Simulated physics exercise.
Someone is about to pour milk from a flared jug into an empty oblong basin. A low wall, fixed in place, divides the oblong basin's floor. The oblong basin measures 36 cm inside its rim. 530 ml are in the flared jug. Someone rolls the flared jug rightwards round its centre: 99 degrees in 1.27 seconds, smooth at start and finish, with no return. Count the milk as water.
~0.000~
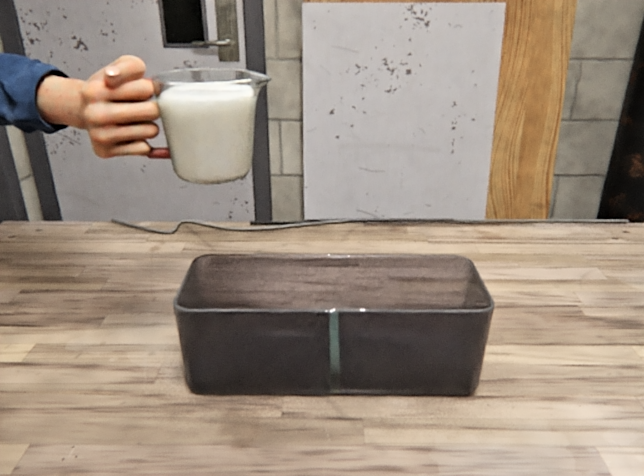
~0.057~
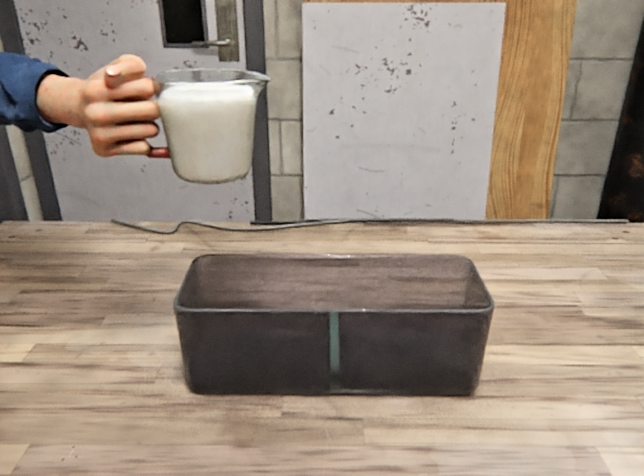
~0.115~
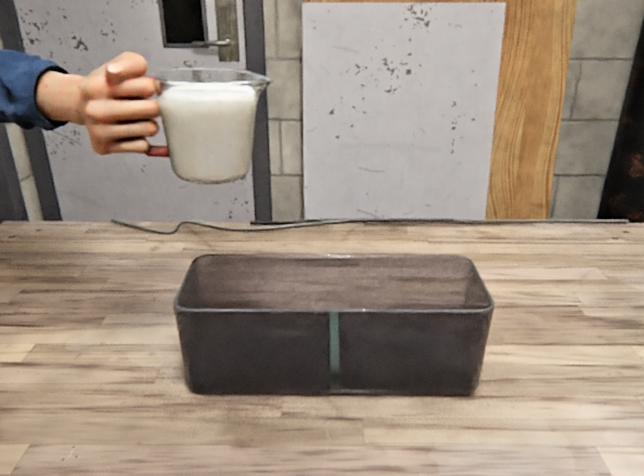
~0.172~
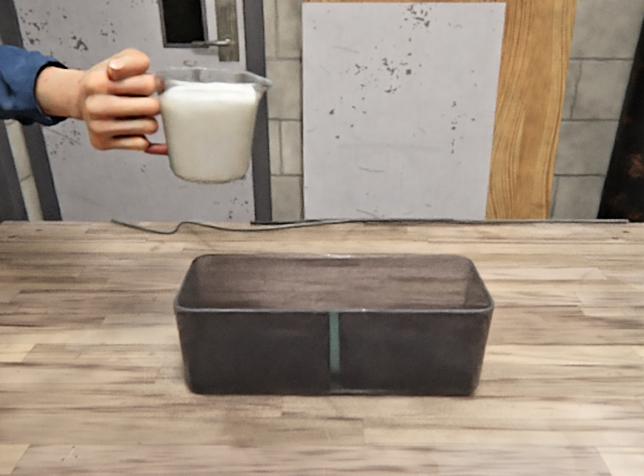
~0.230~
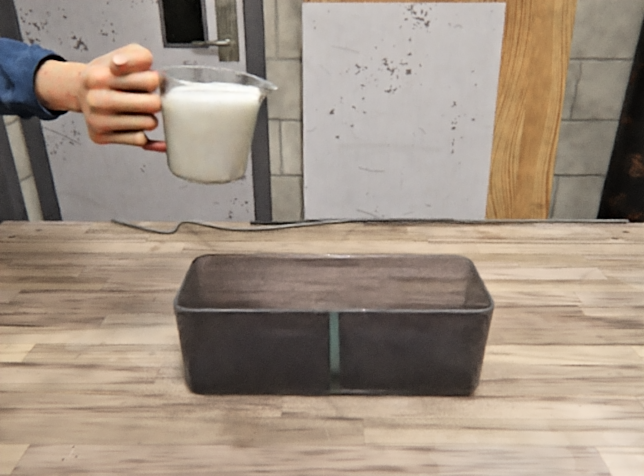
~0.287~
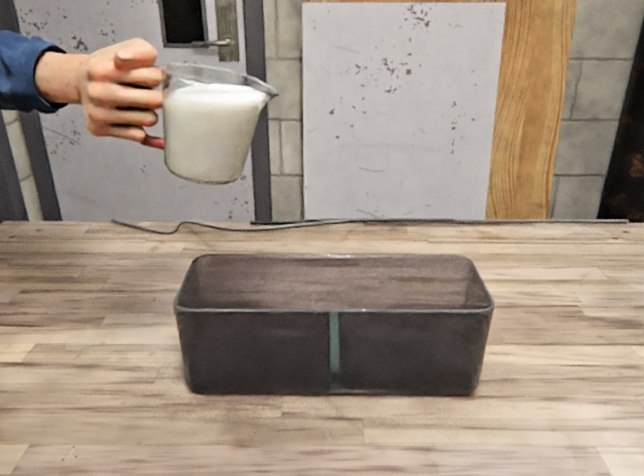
A hand holds a jug of milk above an empty basin and tilts it slightly rightwards.
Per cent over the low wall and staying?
66 per cent.
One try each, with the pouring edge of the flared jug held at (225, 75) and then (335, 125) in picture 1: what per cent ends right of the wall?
Roughly 10 per cent the first time and 95 per cent the second.
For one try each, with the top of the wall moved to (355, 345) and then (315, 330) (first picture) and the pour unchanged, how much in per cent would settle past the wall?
Around 35 and 85 percent, in that order.
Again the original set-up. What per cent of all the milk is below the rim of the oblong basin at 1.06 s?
About 54 per cent.
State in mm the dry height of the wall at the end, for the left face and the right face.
Measured: Left around 22 mm, right around 12 mm.
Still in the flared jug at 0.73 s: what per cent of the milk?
Roughly 76 %.
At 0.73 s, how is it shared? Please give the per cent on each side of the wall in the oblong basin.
1 per cent left and 4 right, roughly.
By 0.73 s the tilt is 61° and 75 per cent is still to pour, 1 is left of the wall and 4 right of it.
By 1.06 s the tilt is 92° and 23 per cent is still to pour, 5 is left of the wall and 48 right of it.
By 1.40 s the tilt is 99° and 1 per cent is still to pour, 24 is left of the wall and 70 right of it.
By 1.77 s the tilt is 99° and 0 per cent is still to pour, 32 is left of the wall and 66 right of it.
At rest 32 per cent lies left of the wall, 66 right of it and 2 outside.
